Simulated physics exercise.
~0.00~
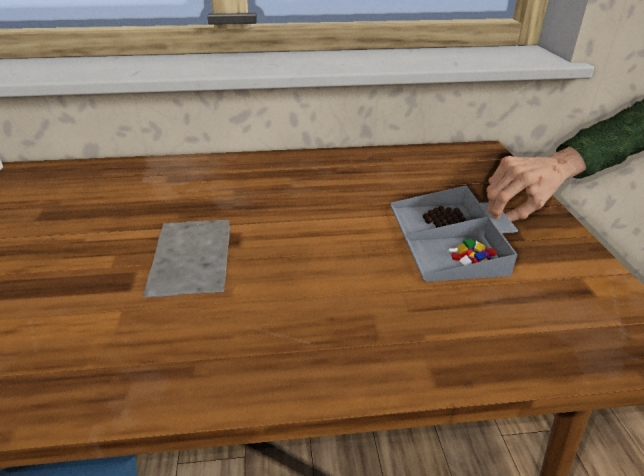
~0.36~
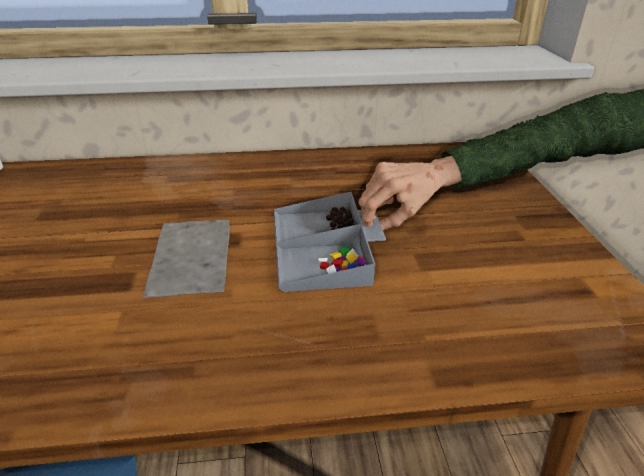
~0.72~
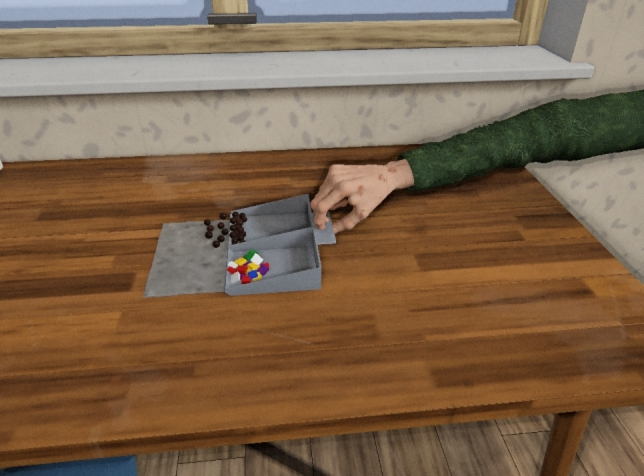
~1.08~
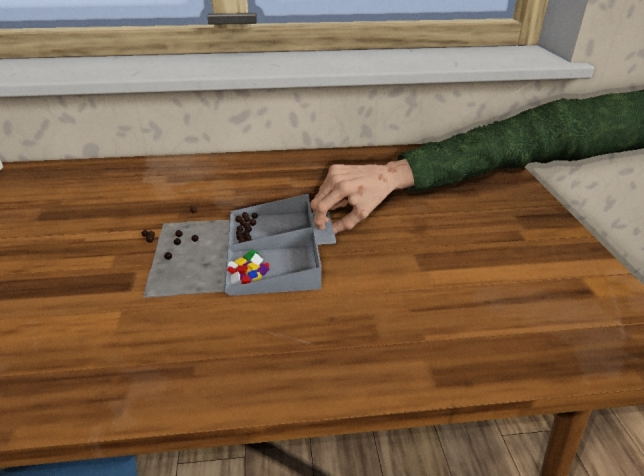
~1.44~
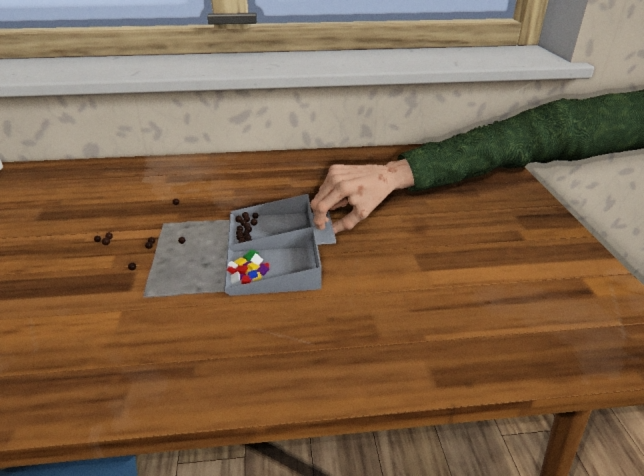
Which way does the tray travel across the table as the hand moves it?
The tray travels to the left, towards the grey slab, where it stops.
